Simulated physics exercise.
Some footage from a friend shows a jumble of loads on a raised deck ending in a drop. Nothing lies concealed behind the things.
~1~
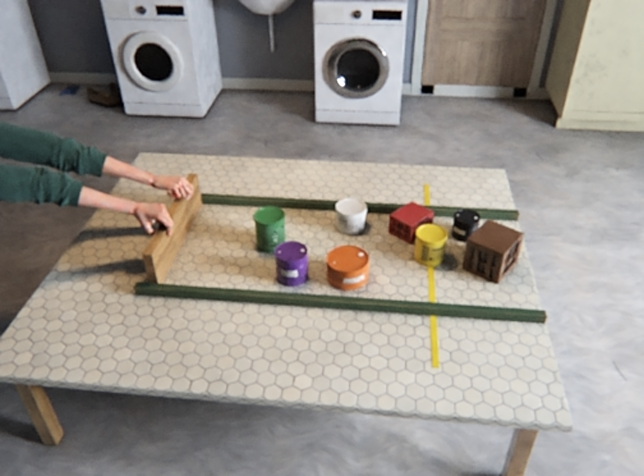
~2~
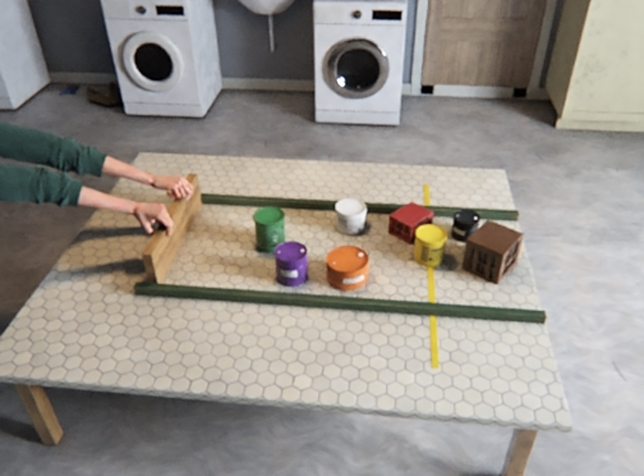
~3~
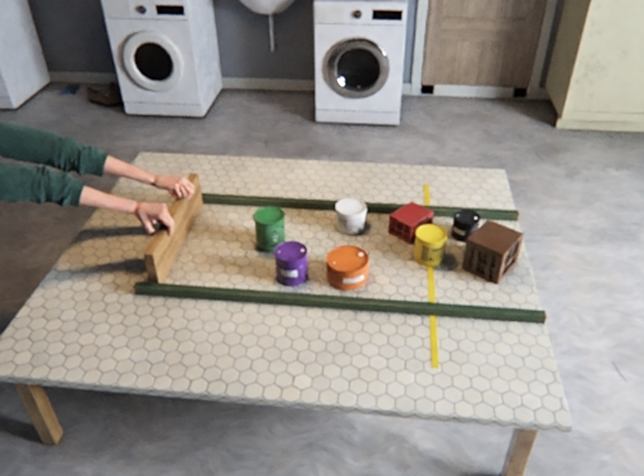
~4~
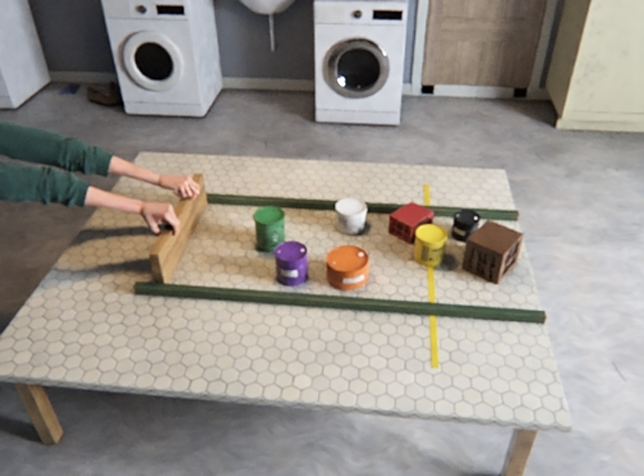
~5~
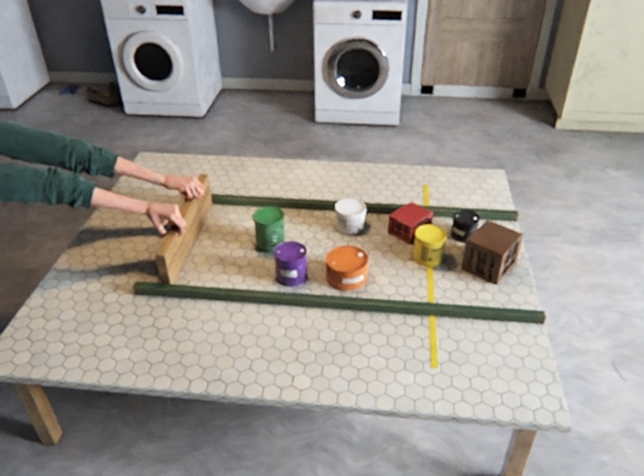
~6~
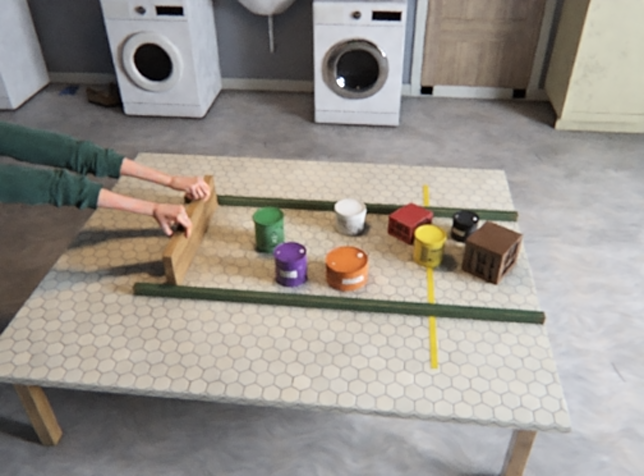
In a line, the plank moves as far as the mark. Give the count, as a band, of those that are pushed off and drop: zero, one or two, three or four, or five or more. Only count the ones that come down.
Those that drop number zero.
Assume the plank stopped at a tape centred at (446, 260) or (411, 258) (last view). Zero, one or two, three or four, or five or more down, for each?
In that order: None at all; none.
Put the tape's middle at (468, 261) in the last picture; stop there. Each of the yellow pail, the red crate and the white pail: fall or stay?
Here's how it goes: The yellow pail is still up there, the red crate is still up there, and the white pail is still up there.
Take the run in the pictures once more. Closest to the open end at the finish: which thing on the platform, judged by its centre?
The brown crate winds up nearest.
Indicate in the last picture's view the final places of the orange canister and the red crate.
In the last picture the orange canister sits around (485, 276) and the red crate around (474, 228).
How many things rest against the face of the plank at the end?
I count 3 of them.
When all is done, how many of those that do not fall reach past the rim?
The count would be 1.
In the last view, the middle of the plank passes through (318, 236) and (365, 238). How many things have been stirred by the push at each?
The number moved is 3 and then 5.
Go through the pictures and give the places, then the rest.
The first picture shows brown crate (493, 251); black canister (466, 226); yellow pail (430, 246); plank (176, 227); tape (430, 258).
The second picture shows black canister (465, 226); orange canister (347, 268).
The third picture shows yellow pail (430, 246); white pail (351, 216).
The fourth picture shows brown crate (493, 251); red crate (411, 222).
The fifth picture shows black canister (465, 226); purple canister (291, 264).
The sixth picture shows brown crate (492, 252); black canister (465, 227); yellow pail (429, 247); plank (193, 228); tape (429, 259).
A little later, none off yet; brown crate at rest near (492, 252); black canister at rest near (465, 227); yellow pail at rest near (429, 247).
Next, none off yet; brown crate at rest near (492, 252); black canister at rest near (465, 227); yellow pail moving near (431, 246).
When it is over, the number that fall off is zero.
